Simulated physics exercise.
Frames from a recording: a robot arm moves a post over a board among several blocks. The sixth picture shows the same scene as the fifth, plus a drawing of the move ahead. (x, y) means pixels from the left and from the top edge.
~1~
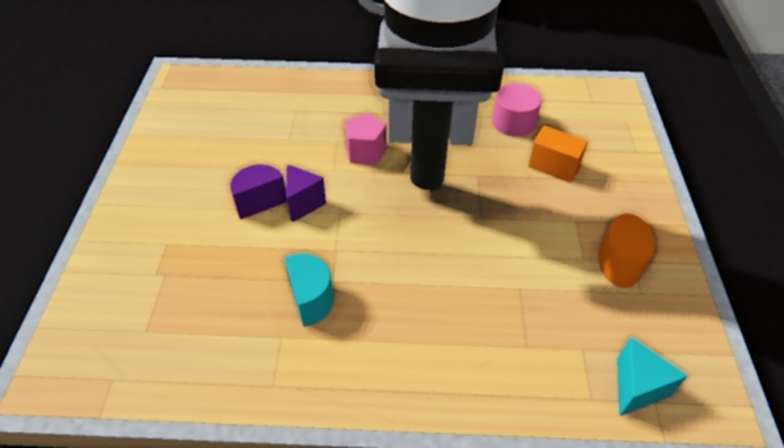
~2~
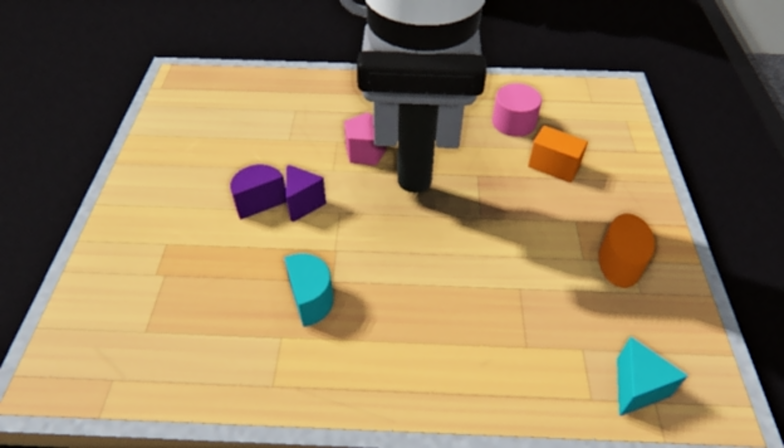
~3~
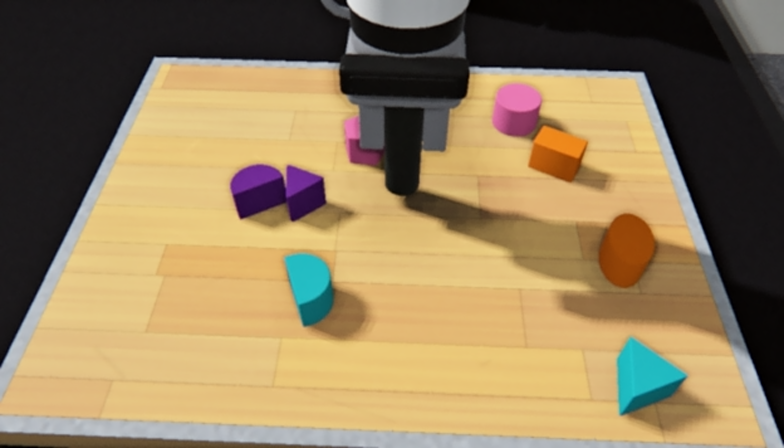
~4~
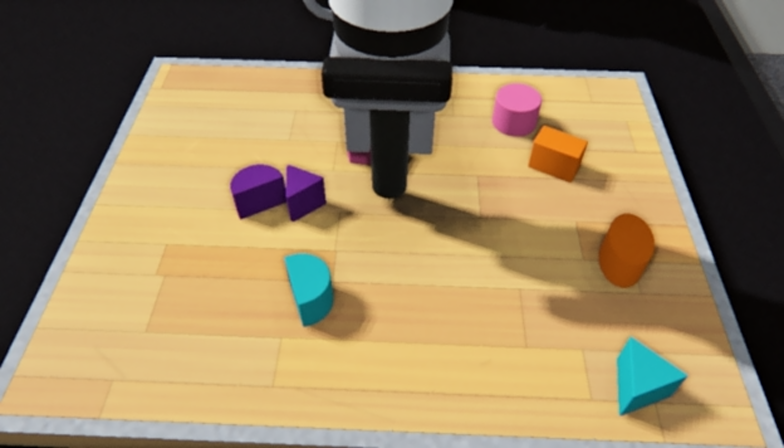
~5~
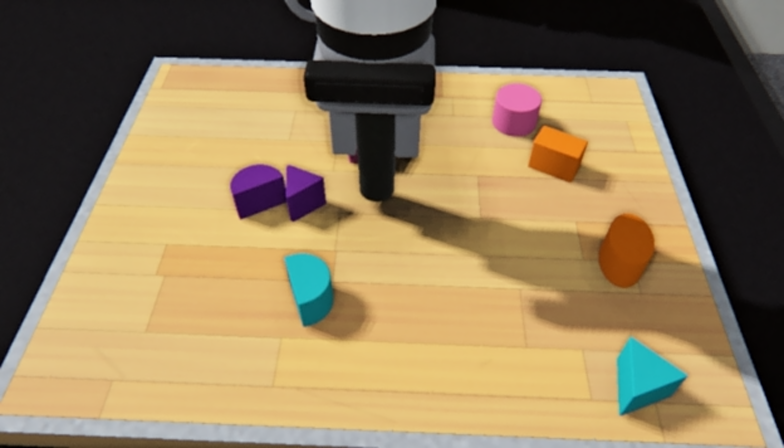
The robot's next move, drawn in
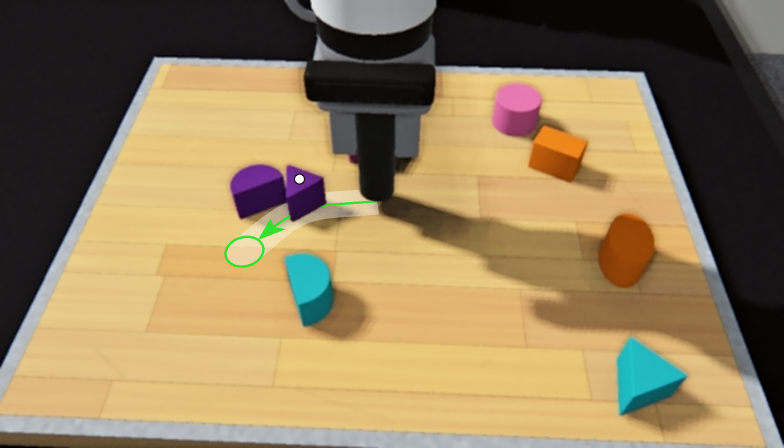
The footage shows a robot arm holding a dark post over a wooden board of pink, purple, orange and teal blocks. The arm moves the post slowly a short way left, gradually hiding a pink block, while the blocks stay still.
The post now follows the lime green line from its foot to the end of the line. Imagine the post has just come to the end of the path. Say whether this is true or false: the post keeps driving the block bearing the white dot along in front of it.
The statement is false.
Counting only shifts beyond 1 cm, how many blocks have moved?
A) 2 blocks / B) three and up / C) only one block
A (2 blocks)
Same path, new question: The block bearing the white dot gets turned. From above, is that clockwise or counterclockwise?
It turns round clockwise.
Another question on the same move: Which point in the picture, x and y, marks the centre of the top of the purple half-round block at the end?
The middle of its top is at (218, 167).
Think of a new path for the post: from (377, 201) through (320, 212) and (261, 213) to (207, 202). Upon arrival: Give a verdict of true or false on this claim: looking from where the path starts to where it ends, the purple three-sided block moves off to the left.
False - the claim does not hold.
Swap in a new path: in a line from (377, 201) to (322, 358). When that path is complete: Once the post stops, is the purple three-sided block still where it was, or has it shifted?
It stays put.
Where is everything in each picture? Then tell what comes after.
In the first picture, post's lower end at (427, 178); purple half-round block at (254, 177); purple three-sided block at (299, 179); pink pentagonal block at (365, 126).
In the second picture, post at (415, 181); blocks still.
In the third picture, post at (402, 184); blocks still.
In the fourth picture, post at (389, 187); blocks still.
In the fifth picture, post at (377, 190); purple half-round block at (254, 177); purple three-sided block at (299, 179); pink pentagonal block hidden.
Drawn move, from (377, 201) by way of (328, 205) and (282, 221) to (245, 251); the dot is on the purple three-sided block.
On the path given first. One third of the way, post at (327, 193); purple half-round block at (242, 176); purple three-sided block at (283, 176), turned 15° clockwise.
Two thirds of the way, post at (280, 209); purple half-round block at (218, 168), turned 25° anticlockwise; purple three-sided block at (252, 177), turned 75° clockwise.
At the end, post at (241, 240); purple half-round block at (218, 167), turned 25° anticlockwise; purple three-sided block at (248, 182), turned 95° clockwise; pink pentagonal block still.
